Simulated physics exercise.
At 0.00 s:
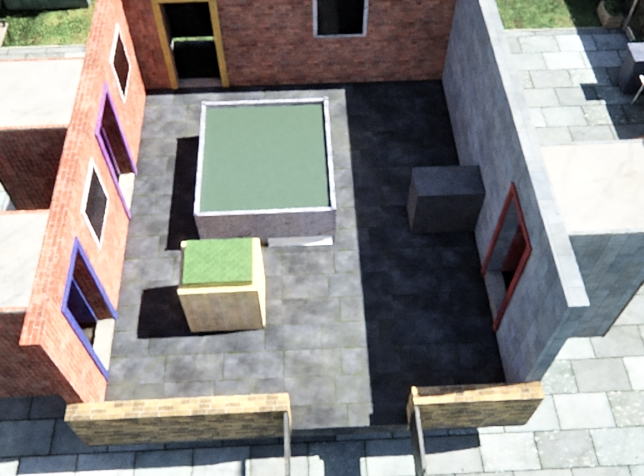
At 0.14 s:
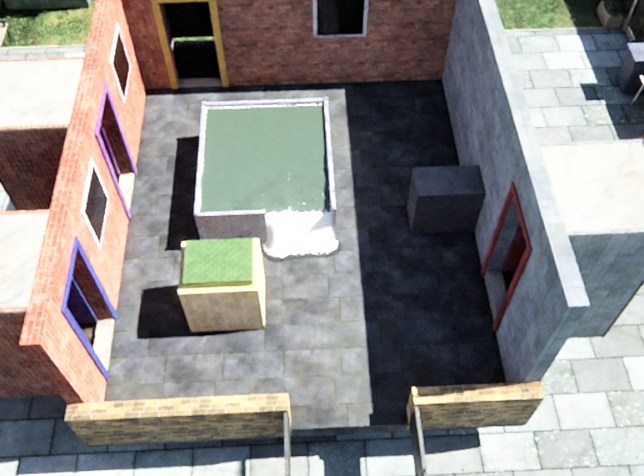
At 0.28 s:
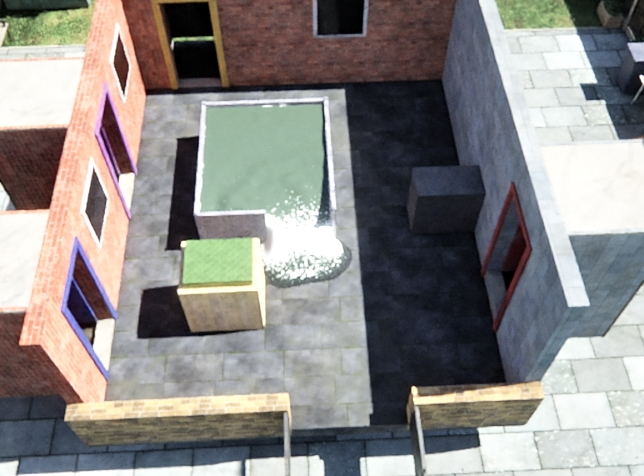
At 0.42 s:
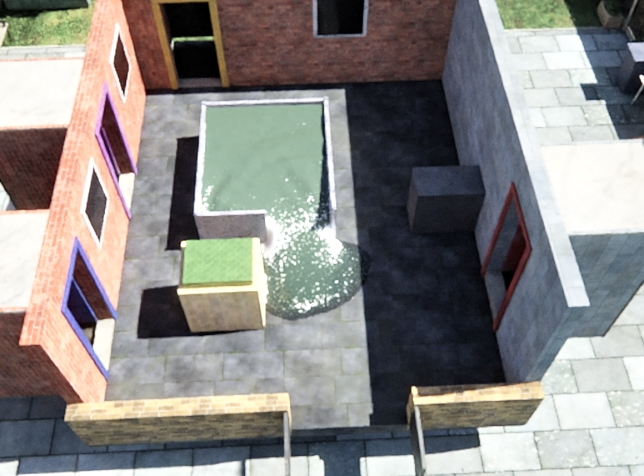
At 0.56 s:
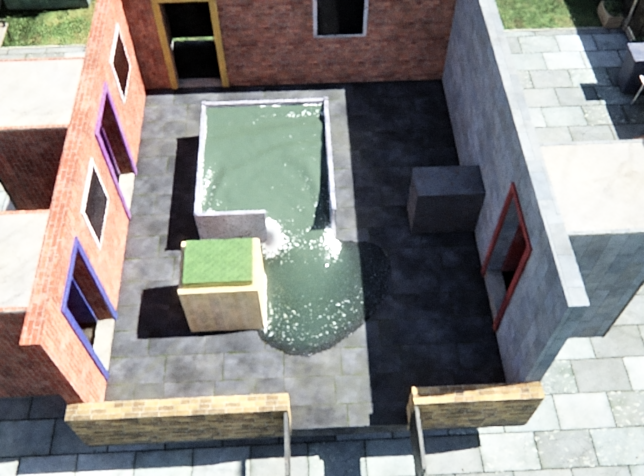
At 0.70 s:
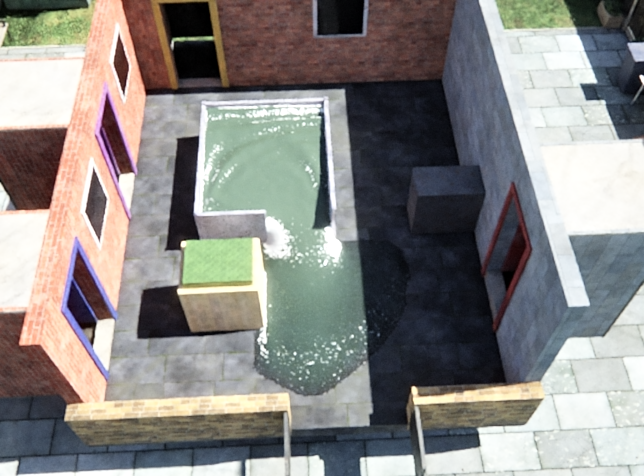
Greenish water bursts from the near right corner of a raised, pale-rimmed tank in a paved back court, seen steadily from high above. A tan block with a green top stands in front, a grey block sits to the right, and brick and grey walls hold blue, purple, yellow and red surrounds. The water foams through the gap, then spreads across the paving towards the near side and rightwards, glinting as ripples cross the tank.
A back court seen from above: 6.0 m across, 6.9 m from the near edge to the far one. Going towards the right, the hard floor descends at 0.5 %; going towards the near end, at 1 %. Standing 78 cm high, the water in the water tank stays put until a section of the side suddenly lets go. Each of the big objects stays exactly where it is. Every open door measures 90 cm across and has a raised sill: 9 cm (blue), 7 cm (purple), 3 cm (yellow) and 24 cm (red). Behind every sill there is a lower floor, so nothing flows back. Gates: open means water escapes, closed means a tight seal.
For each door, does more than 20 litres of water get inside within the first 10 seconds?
At the end, at the blue door the limit will hold, at the purple door the limit will hold, at the yellow door the limit will hold, at the red door the limit will hold.
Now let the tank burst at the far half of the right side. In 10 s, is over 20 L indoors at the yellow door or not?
Note: Yellow door, beyond the mark.
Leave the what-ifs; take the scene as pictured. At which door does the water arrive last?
Yellow.
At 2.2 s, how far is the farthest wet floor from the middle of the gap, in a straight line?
It comes to some 4.2 metres.
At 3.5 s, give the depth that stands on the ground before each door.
Depths: Blue door 12 cm, purple door 1 cm, yellow door 0 cm, red door 14 cm.
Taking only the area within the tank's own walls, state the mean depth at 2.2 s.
46 cm.
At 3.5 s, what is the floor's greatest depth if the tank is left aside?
Max around 27 cm.
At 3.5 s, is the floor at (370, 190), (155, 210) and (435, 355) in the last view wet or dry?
First spot not yet wet, second submerged, third submerged.
After 1.4 s water covers 30 % of the floor and is deepest (46 cm) near (306, 248); blue door not reached, purple door not reached, yellow door not reached, red door not reached.
After 2.2 s water covers 40 % of the floor and is deepest (45 cm) near (496, 403); blue door not reached, purple door not reached, yellow door not reached, red door 9 cm at the sill, 0 L in.
After 3.5 s water covers 45 % of the floor and is deepest (27 cm) near (306, 248); blue door 12 cm at the sill, 1 L in, purple door 1 cm at the sill, 0 L in, yellow door not reached, red door 14 cm at the sill, 0 L in.
After 6.0 s water covers 65 % of the floor and is deepest (24 cm) near (496, 403); blue door 8 cm at the sill, 5 L in, purple door 3 cm at the sill, 0 L in, yellow door not reached, red door 10 cm at the sill, 0 L in.
After 10.0 s water covers 90 % of the floor and is deepest (14 cm) near (263, 414); blue door 5 cm at the sill, 5 L in, purple door 4 cm at the sill, 0 L in, yellow door 5 cm at the sill, 5 L in, red door 8 cm at the sill, 0 L in.
